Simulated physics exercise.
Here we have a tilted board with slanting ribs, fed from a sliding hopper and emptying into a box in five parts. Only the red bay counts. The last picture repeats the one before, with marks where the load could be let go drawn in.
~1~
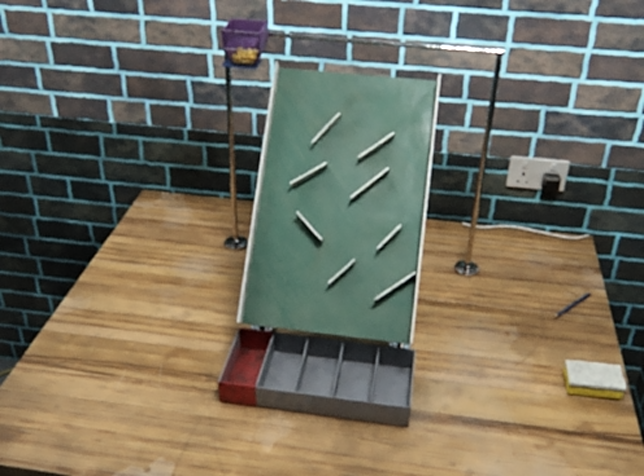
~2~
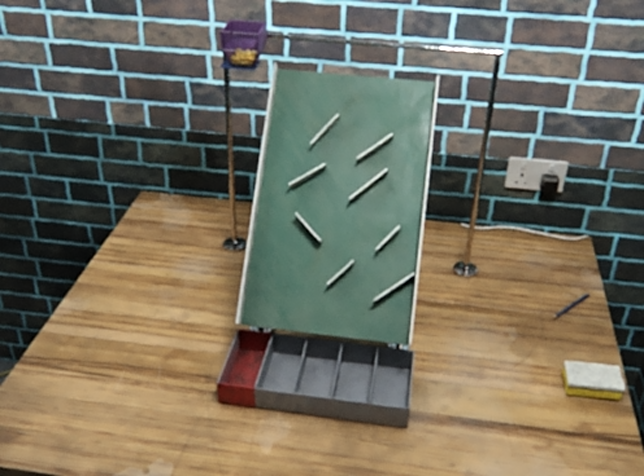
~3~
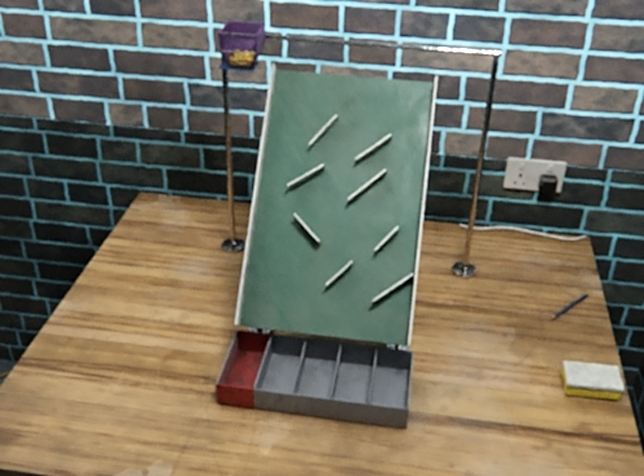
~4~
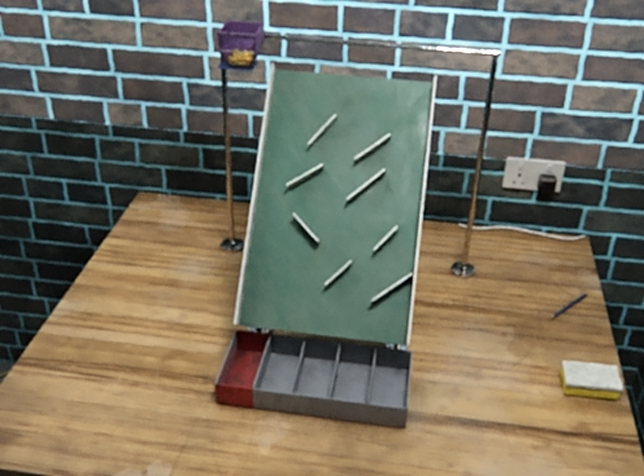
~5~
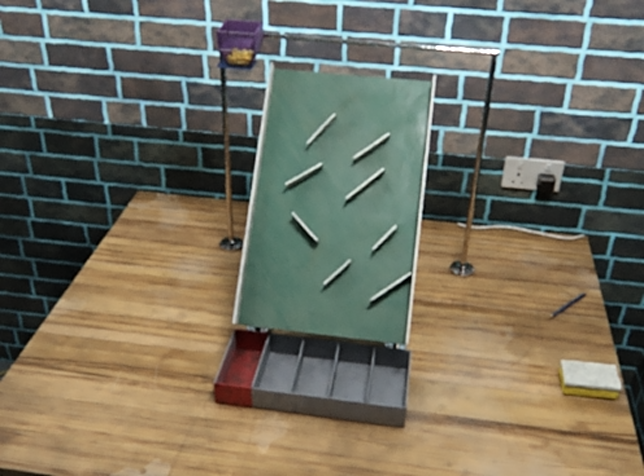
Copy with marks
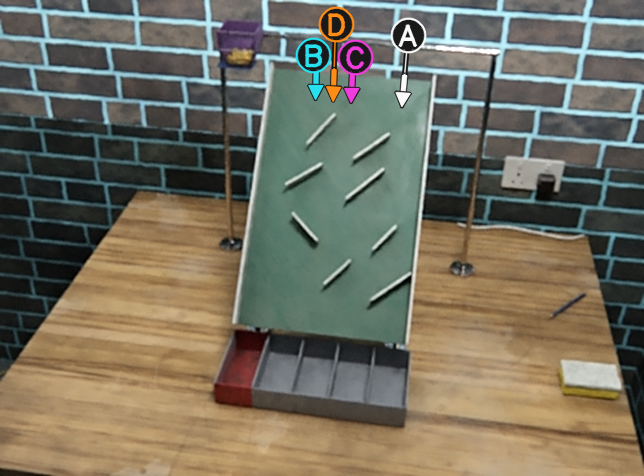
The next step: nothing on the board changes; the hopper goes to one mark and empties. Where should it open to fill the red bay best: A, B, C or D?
Mark B.
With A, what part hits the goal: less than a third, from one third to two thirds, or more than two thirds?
Mark A gives less than a third.
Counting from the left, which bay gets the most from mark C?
It is the second one.
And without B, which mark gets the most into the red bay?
It is D.
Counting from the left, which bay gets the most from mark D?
The first.
On the marked copy, mark A meets the board at (402, 101); mark B meets the board at (315, 94); mark C meets the board at (351, 97); mark D meets the board at (333, 96).
With A, a small part in the red bay, nearly all in other bays, a stray few held on the board, a stray few outside the box.
With B, most in the red bay, about a quarter outside the box.
With C, a small part in the red bay, most in other bays, a stray few held on the board, a small part outside the box.
With D, about a third in the red bay, about a quarter in other bays, about a third outside the box.
